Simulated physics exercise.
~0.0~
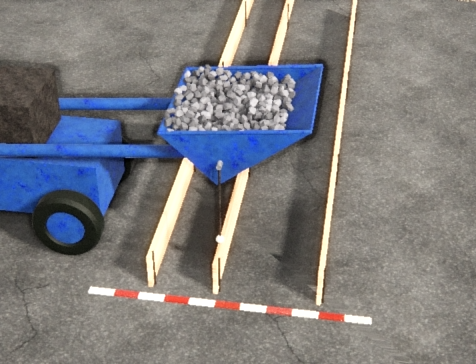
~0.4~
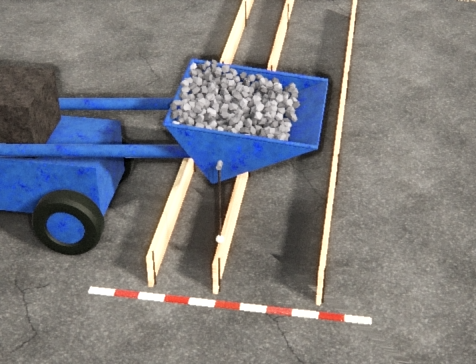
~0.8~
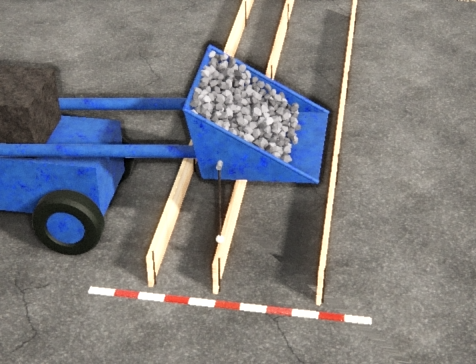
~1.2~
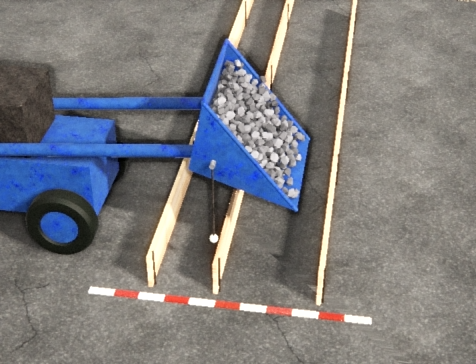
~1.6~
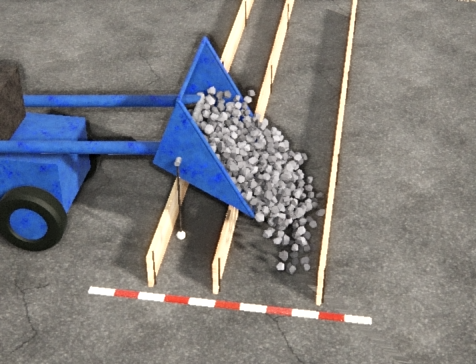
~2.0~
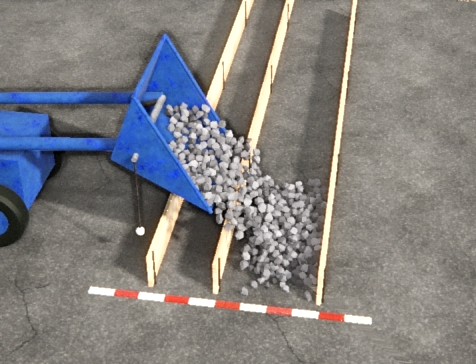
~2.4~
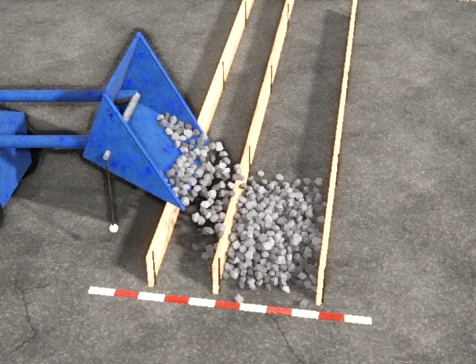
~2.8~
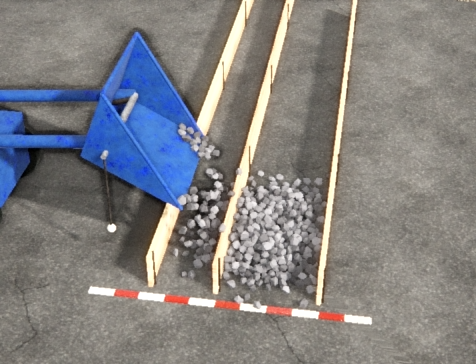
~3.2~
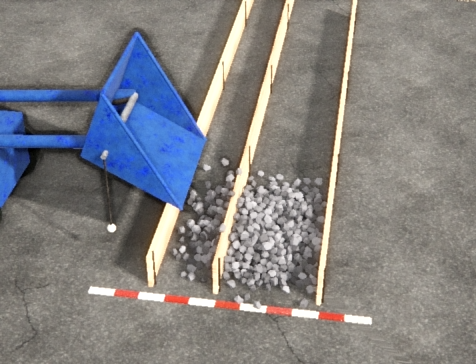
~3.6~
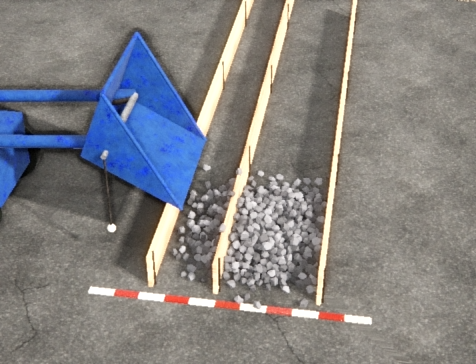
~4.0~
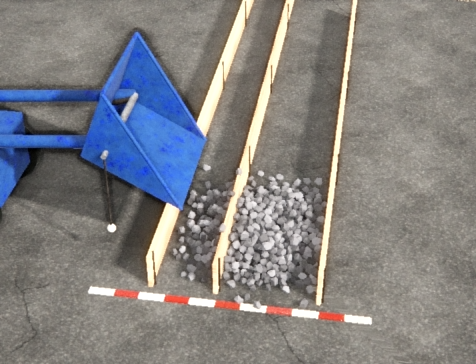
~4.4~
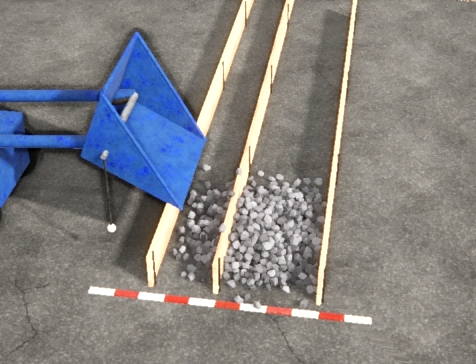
To begin with, a blue loader on the left holds a bucket heaped with grey stones above three pale boards laid on dark ground beside a red and white staff. The bucket tips forward to the right, and the stones slide toward its lower edge. As the loader backs away to the left, they pour out, first into the far bay on the right. The last stones then drop into the near bay, between the left and middle boards. Finally, the empty bucket stays tilted and still, with most stones piled in the far bay and a smaller share in the near one.
